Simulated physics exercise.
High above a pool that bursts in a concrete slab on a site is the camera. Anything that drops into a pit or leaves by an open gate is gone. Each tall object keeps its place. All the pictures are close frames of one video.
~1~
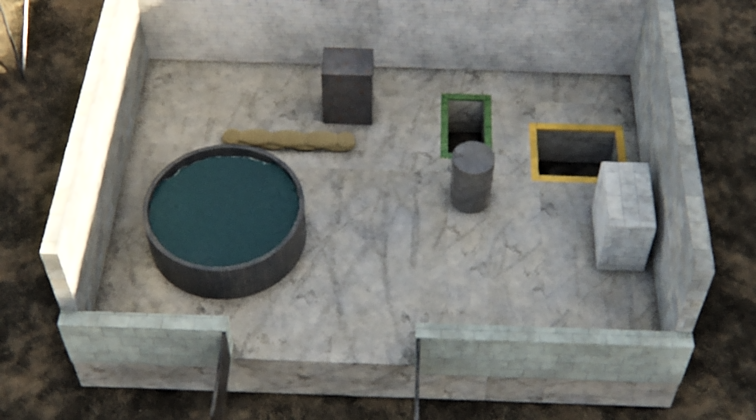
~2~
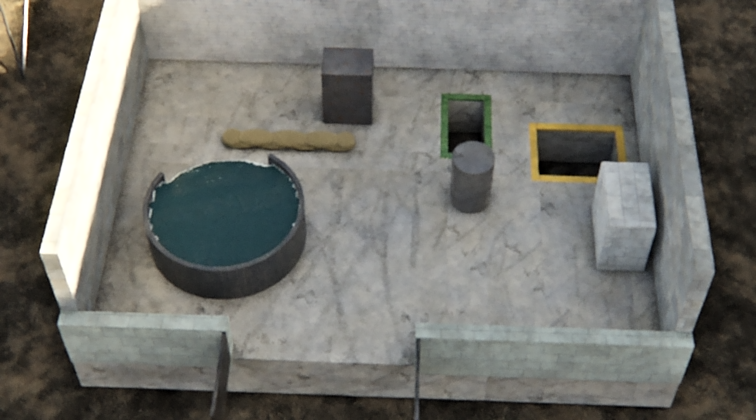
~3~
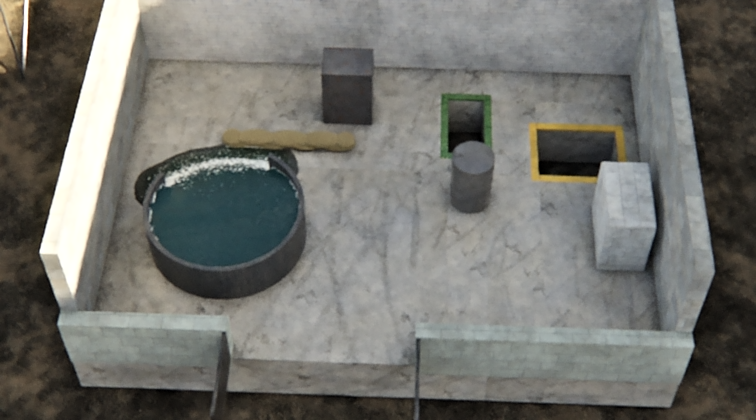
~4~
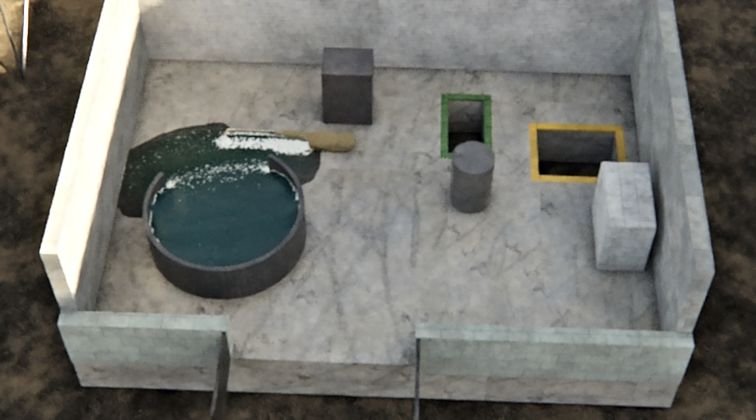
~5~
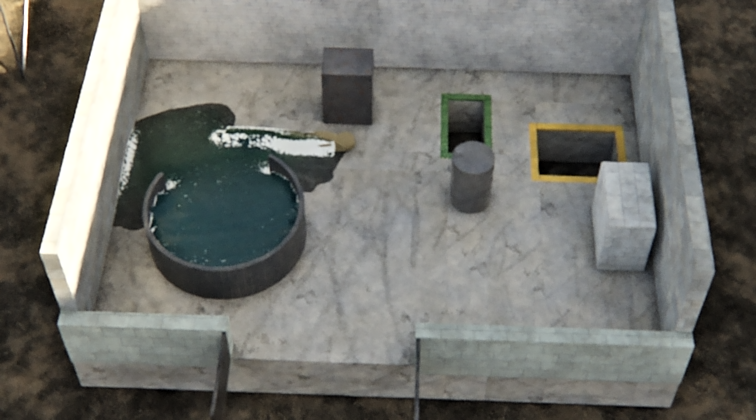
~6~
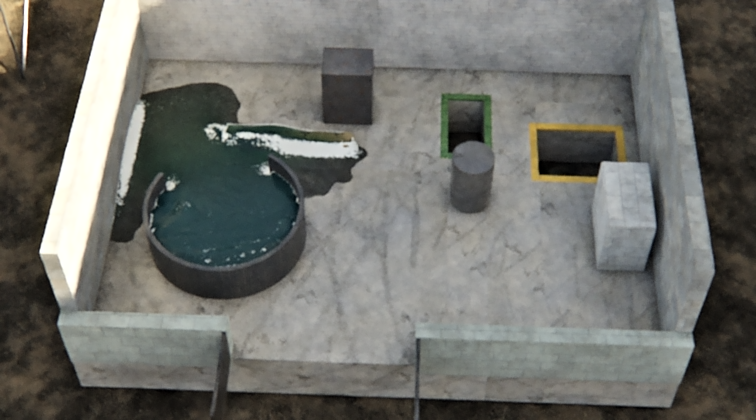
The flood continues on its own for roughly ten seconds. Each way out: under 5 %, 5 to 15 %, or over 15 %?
Gate under 5 %; green pit over 15 %; yellow pit 5 to 15 %.
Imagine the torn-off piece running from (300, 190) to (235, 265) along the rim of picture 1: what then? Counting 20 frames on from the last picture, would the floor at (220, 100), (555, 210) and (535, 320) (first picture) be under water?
Well, the first is missed by the spill, the next hit by the spill, the last hit by the spill.
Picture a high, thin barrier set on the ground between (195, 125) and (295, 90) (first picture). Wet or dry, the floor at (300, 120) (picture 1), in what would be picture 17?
That spot: Submerged.
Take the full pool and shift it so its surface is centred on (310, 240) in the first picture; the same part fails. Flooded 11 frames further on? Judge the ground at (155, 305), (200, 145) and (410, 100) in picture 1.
Looking at all three, I'd call them bone dry, swamped, swamped.
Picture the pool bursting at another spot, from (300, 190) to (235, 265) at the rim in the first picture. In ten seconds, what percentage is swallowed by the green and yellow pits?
For green it's about 4 per cent, and for yellow about 15 per cent.
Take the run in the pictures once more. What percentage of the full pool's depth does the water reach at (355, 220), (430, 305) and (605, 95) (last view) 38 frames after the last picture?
I'd put them at close to 2 per cent, then 2 per cent, then 10 per cent.
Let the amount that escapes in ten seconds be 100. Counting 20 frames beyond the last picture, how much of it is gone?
Note - share reached: 10 %.
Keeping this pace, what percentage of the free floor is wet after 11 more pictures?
That should be about 40 %.
A moment on, water covers 30 % of the floor; the gate 0 %, the green pit 0 %, the yellow pit 0 %.
Next, water covers 40 % of the floor; the gate 0 %, the green pit 0 %, the yellow pit 0 %.
Then, water covers 55 % of the floor; the gate 0 %, the green pit 2 %, the yellow pit 1 %.
Later, water covers 80 % of the floor; the gate 0 %, the green pit 12 %, the yellow pit 4 %.
In the end, water covers 90 % of the floor; the gate 2 %, the green pit 20 %, the yellow pit 12 %.
